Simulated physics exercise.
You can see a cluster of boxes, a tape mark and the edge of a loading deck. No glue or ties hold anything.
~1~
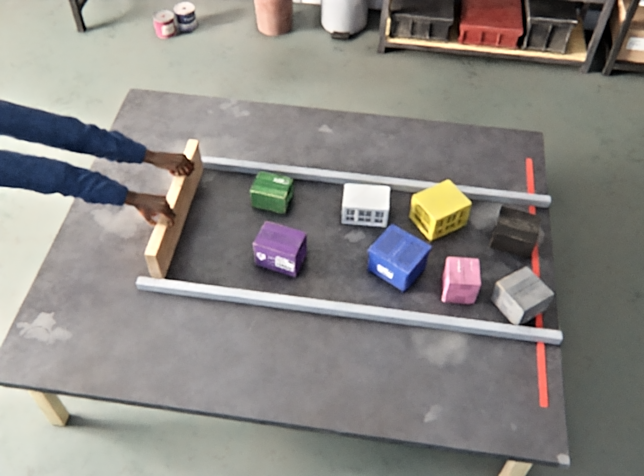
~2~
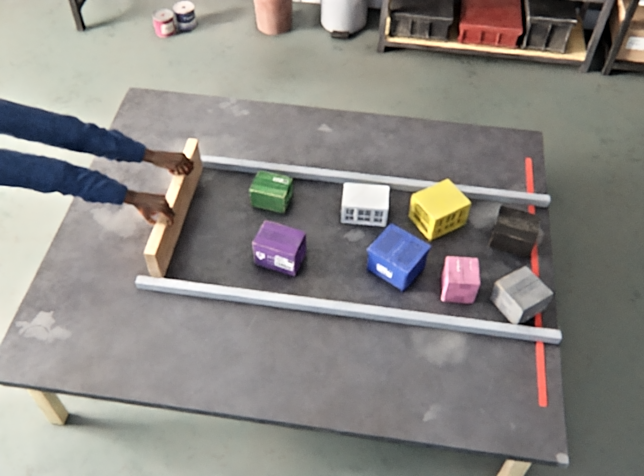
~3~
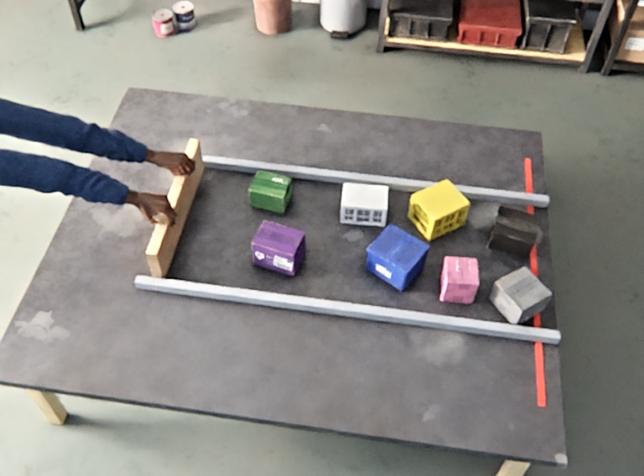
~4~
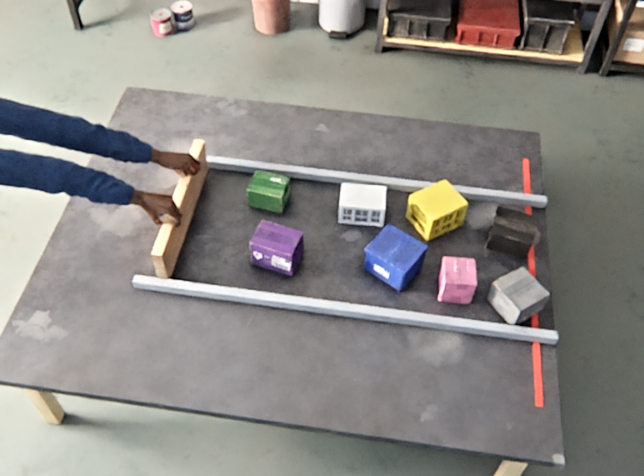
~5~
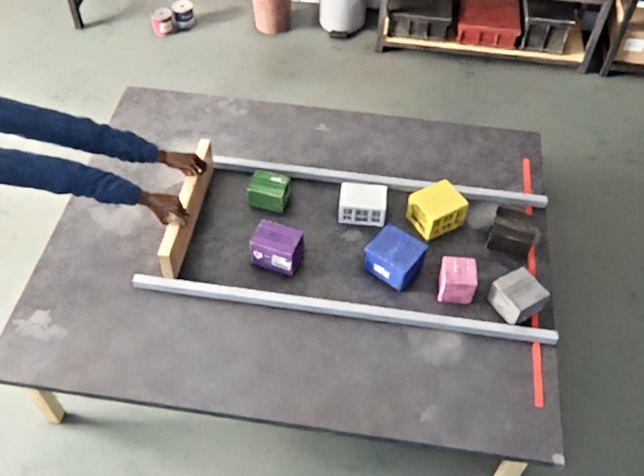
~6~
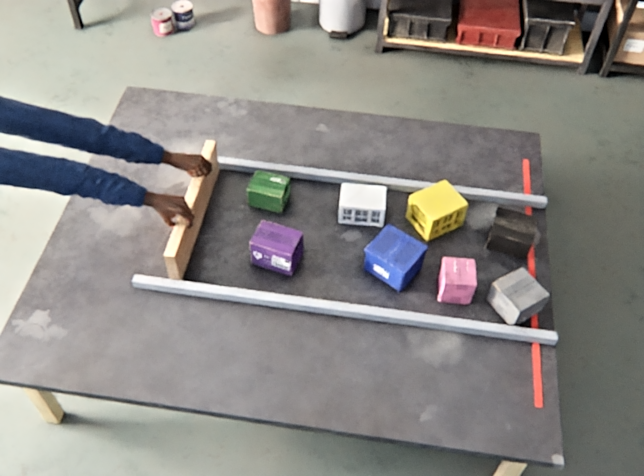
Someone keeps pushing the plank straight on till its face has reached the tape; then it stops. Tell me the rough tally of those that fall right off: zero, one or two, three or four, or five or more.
When it halts, more than four of them have come off.
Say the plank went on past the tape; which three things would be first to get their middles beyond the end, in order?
Listed earliest first: Black parcel, yellow crate, grey box.
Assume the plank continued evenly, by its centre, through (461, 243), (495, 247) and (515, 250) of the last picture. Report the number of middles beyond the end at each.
The counts are 3, 5 and 5, in that order.
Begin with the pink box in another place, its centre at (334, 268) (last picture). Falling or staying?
Started there, the object is not lost.
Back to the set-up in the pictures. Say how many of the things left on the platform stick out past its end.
The total comes out at 1.
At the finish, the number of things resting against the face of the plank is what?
Count recorded: 1.
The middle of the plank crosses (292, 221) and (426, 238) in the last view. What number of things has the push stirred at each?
The number moved is 2 and then 8.
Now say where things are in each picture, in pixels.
The first picture shows grey box (522, 297); black parcel (516, 232); pink box (461, 281); plank (177, 208); tape (536, 266).
The second picture shows black parcel (515, 231); purple parcel (280, 248).
The third picture shows pink box (459, 280); green parcel (271, 192).
The fourth picture shows grey box (518, 297); plank (182, 208).
The fifth picture shows black parcel (512, 232); white crate (363, 204).
The sixth picture shows grey box (517, 297); black parcel (512, 233); pink box (457, 281); plank (194, 209); tape (532, 266).
Soon after, none off yet; grey box at rest near (517, 297); black parcel at rest near (512, 233); pink box at rest near (457, 281).
Then, none off yet; grey box moved a little near (527, 300); black parcel moved a little near (535, 239); pink box moved about its own width near (486, 286).
Further on, two off so far; grey box tipped a little near (568, 314); black parcel on the ground near (598, 332); pink box moved well along near (523, 302).
At rest, the number that fall off is five or more; fallen, green parcel, purple parcel, white crate, blue tote, yellow crate, black parcel and grey box.
